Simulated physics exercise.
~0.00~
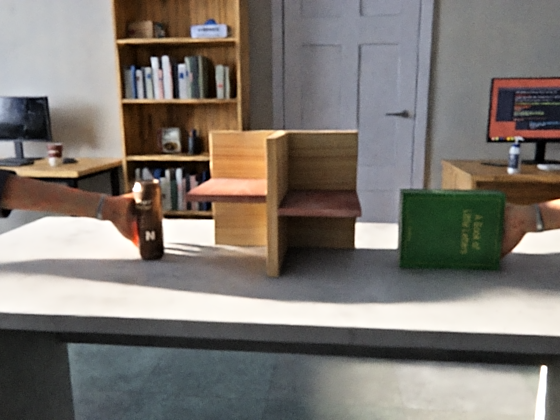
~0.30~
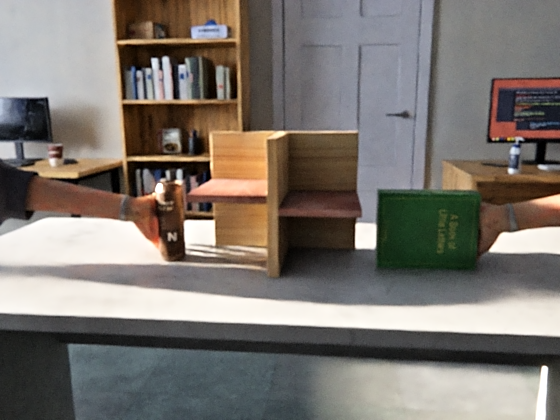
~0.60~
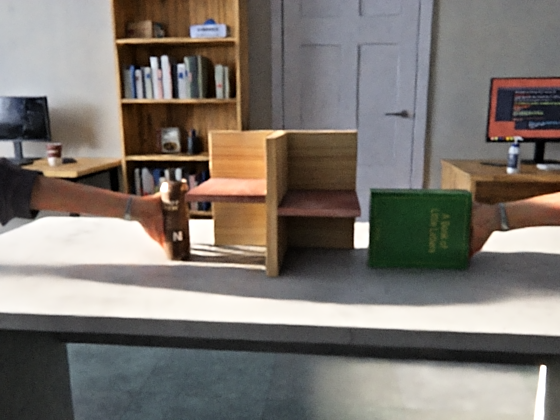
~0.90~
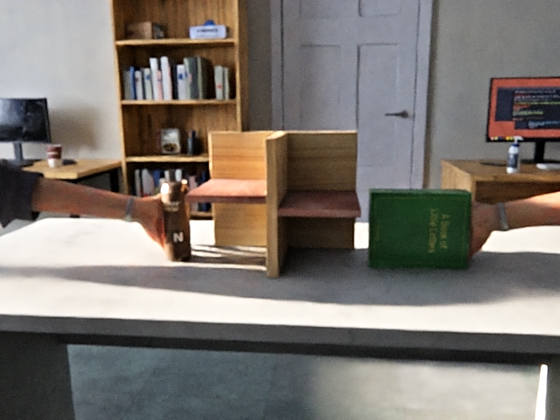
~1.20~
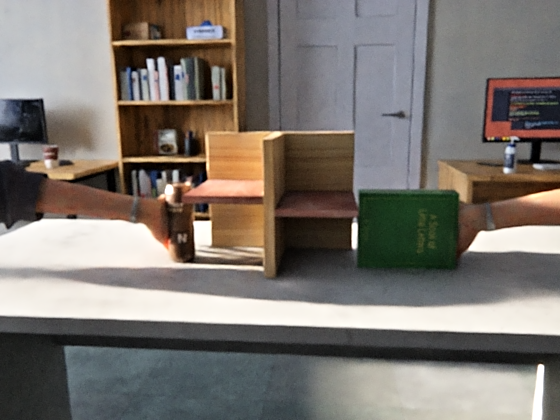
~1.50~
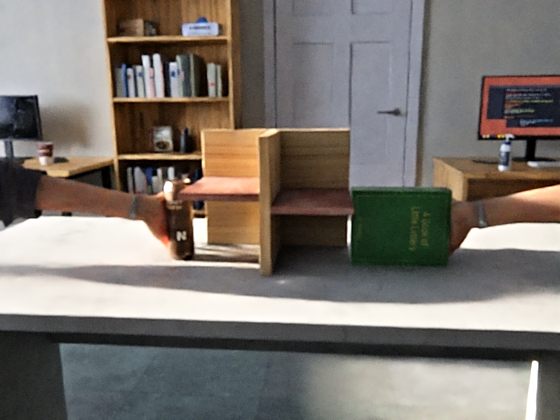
Two hands sliding a brown can and a green book inward to a two-sided wooden shelf, both stopping at its edges.
